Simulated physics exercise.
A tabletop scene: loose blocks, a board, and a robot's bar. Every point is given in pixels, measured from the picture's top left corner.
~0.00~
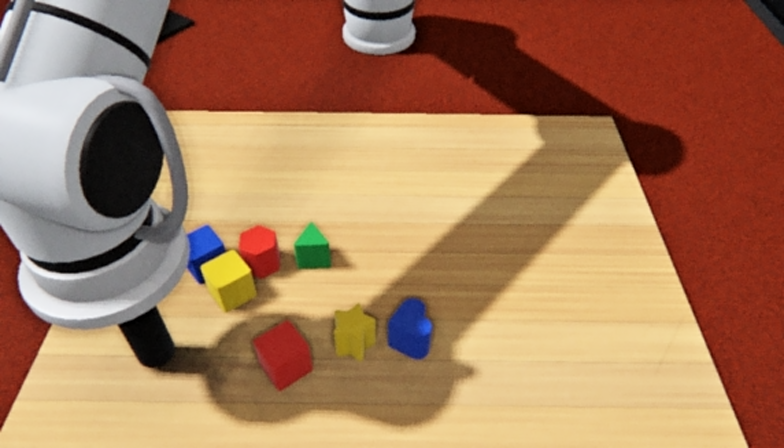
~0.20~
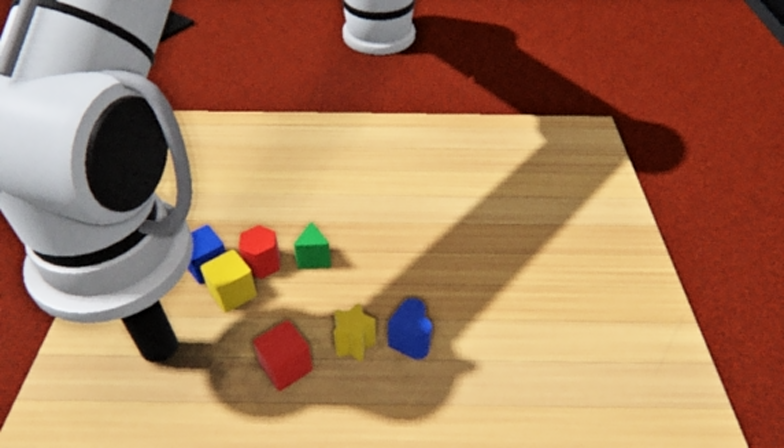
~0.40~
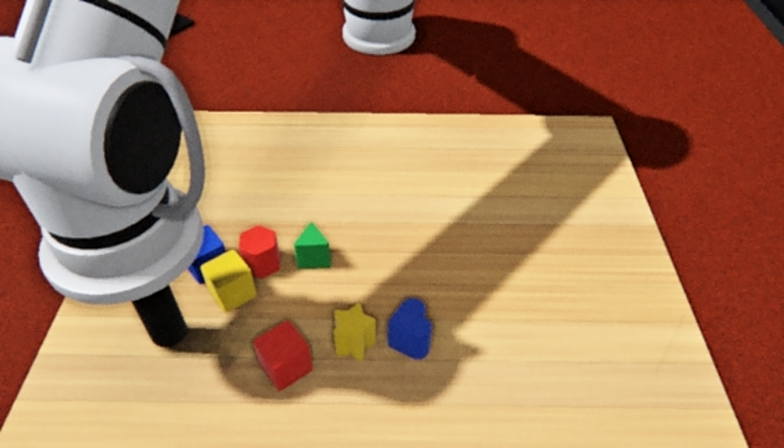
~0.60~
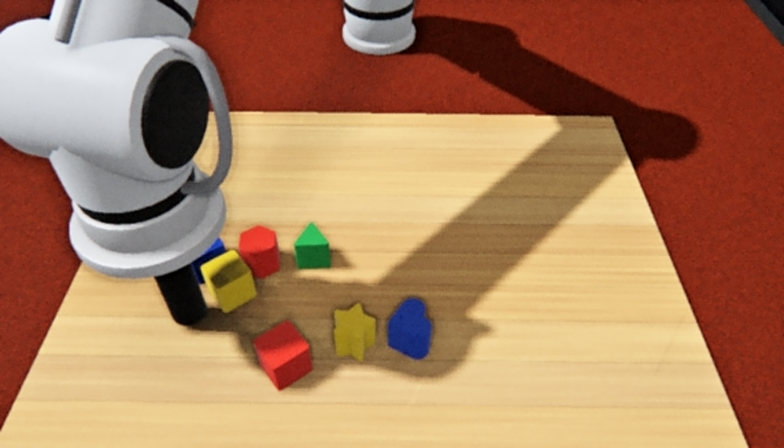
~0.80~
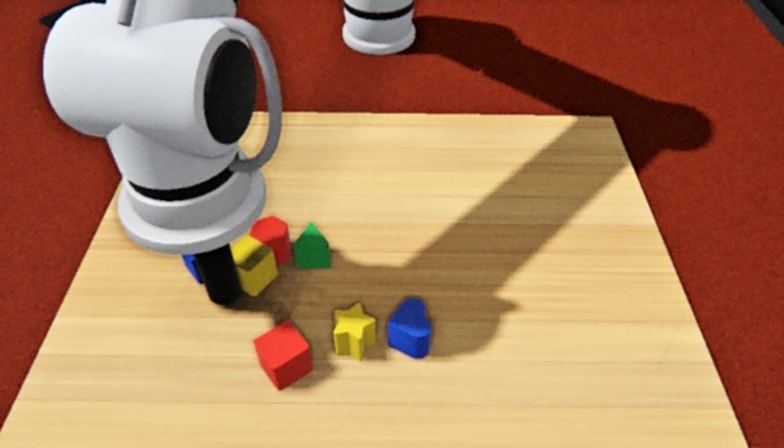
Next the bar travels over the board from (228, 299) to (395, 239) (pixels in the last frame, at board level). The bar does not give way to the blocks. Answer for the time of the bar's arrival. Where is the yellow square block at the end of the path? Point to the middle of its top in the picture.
When the path ends, it will be at (309, 219).
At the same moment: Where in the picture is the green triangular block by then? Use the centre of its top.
It is at (368, 203).
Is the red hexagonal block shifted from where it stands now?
Yes.
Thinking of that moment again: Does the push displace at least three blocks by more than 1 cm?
Final answer: Yes.
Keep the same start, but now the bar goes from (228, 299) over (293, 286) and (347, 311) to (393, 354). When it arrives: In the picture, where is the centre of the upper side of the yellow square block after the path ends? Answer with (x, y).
Somewhere near (287, 235).
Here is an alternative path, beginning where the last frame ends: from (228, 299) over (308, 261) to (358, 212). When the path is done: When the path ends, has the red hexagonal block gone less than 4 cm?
Answer: No.
The first path, step by step. One third of the way, bar (288, 272); yellow square block (295, 228), turned 40° anticlockwise; red hexagonal block (291, 203), turned 40° anticlockwise; green triangular block (324, 233), turned 30° anticlockwise.
Two thirds of the way, bar (344, 251); yellow square block (309, 219), turned 65° anticlockwise; red hexagonal block (292, 198), turned 55° anticlockwise; green triangular block (354, 213), turned 70° anticlockwise.
At the end, bar (395, 232); blue square block unmoved; yellow square block (309, 219), turned 65° anticlockwise; red hexagonal block (292, 198), turned 55° anticlockwise; green triangular block (368, 203), turned 140° anticlockwise.
